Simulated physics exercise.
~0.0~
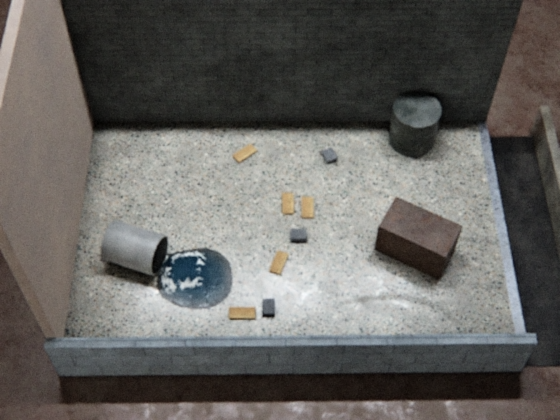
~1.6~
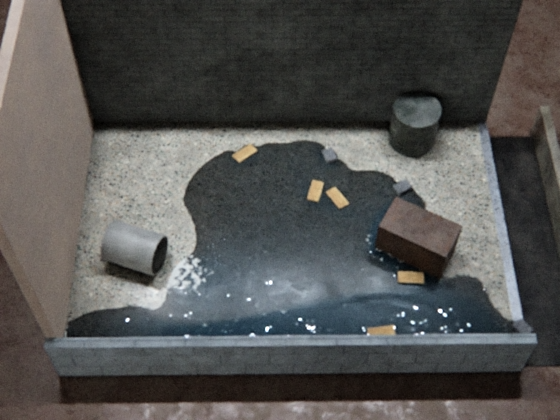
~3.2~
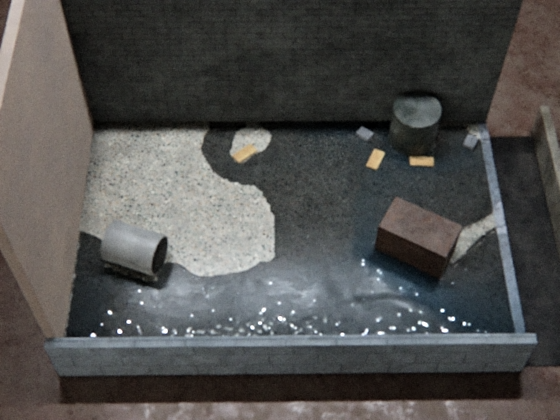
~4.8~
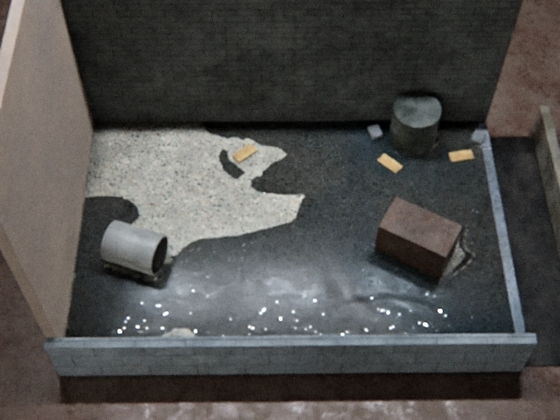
In a small walled room with a pale speckled floor, a grey drum lies on its side at the left beside a small dark puddle, with yellowish and grey pieces scattered to its right. The water spreads widely across the floor towards the right, and several pieces move right, some reaching the brown block. It then covers most of the right side, carrying a few pieces up near the dark upright drum, while others disappear from view. Finally those pieces shift slightly farther right, and one yellowish piece remains on the shrinking pale patch near the back wall.
